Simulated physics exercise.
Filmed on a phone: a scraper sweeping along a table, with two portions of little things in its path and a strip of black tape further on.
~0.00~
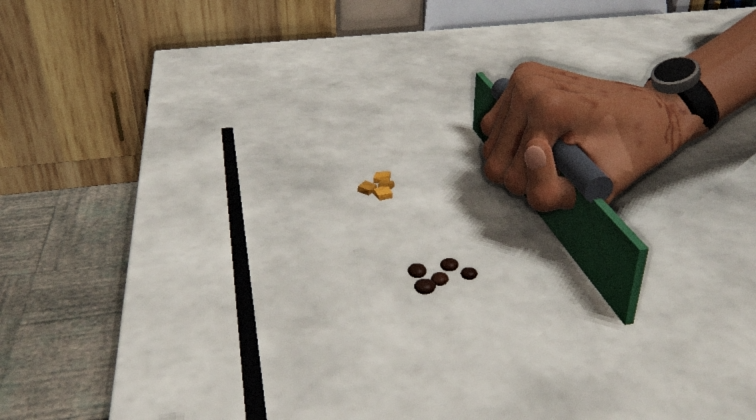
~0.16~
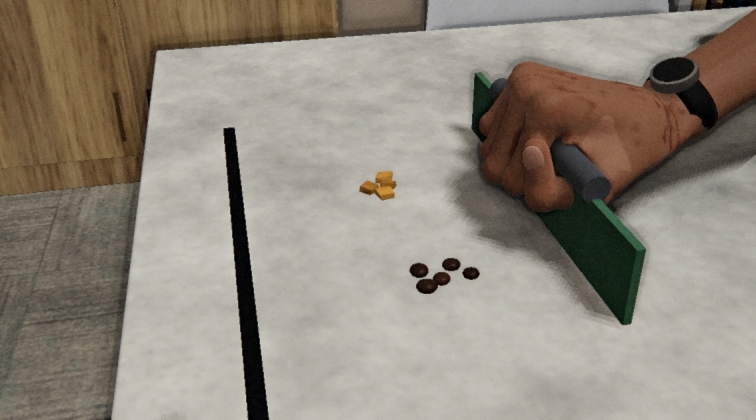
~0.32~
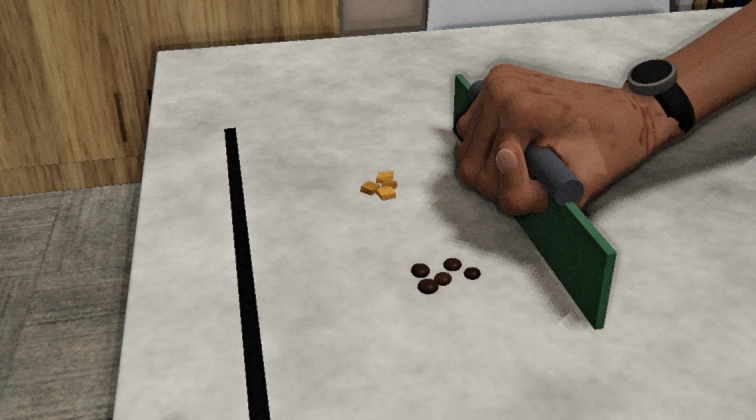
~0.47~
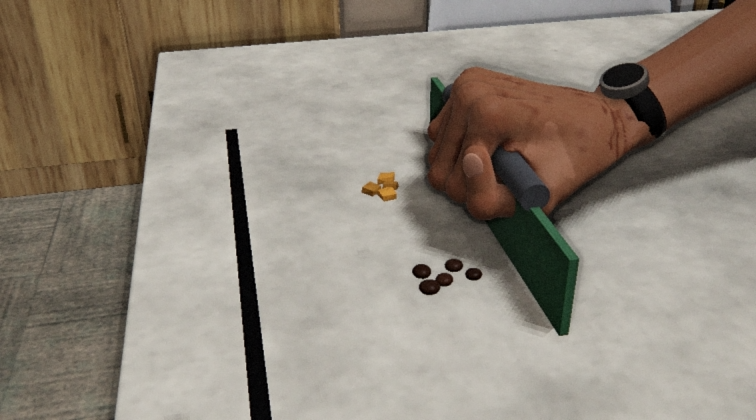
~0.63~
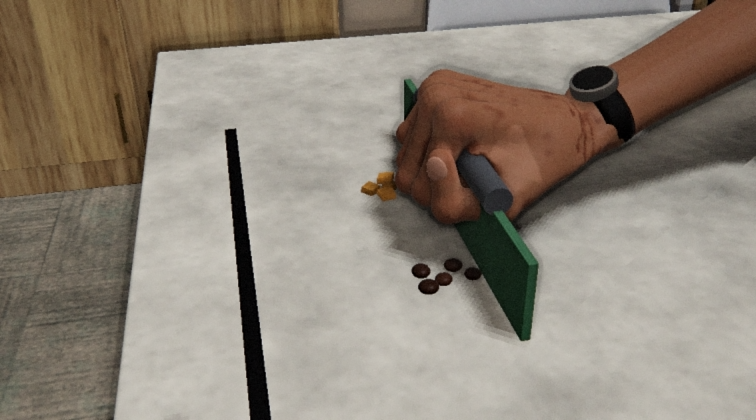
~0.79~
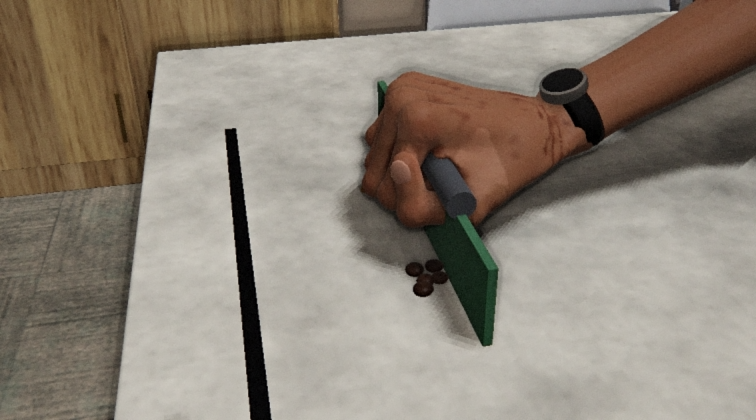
A hand slides a green scraper left across the table, bunching up some dark chocolate drops.
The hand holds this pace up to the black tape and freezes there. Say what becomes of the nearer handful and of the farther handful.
In the end the nearer handful stays on top, and the farther handful stays on top.
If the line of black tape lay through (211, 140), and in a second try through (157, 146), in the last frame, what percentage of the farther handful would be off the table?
In turn 0 and 100 in a hundred.
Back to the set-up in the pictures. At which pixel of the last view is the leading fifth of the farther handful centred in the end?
Near (218, 206).
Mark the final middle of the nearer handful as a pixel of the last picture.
Around (228, 302).
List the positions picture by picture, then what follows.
In the first picture, scraper near (620, 265), at rest; black tape near (228, 137), about a palm's width from the edge; edge at (128, 254); nearer handful near (440, 279), a few flat chocolate drops; farther handful near (387, 184), a few small crackers.
In the second picture, scraper near (617, 266); farther handful near (388, 184).
In the third picture, scraper near (590, 270); nearer handful near (443, 279).
In the fourth picture, scraper near (555, 275); farther handful near (391, 185).
In the fifth picture, scraper near (516, 280); nearer handful near (444, 279).
In the sixth picture, scraper near (479, 285); black tape near (231, 138); edge at (132, 255); nearer handful near (426, 280), near two thirds pushed along.
After 1.26 s, scraper still moving, near (322, 164); nearer handful all on the table, its front near (313, 280); farther handful all on the table, its front near (290, 198).
After 1.75 s, scraper stopped at the black tape; nearer handful all on the table, its front near (209, 293); farther handful all on the table, its front near (202, 208).
In the end (2.2 s), scraper stopped at the black tape; nearer handful all on the table, its front near (209, 293); farther handful all on the table, its front near (202, 208).
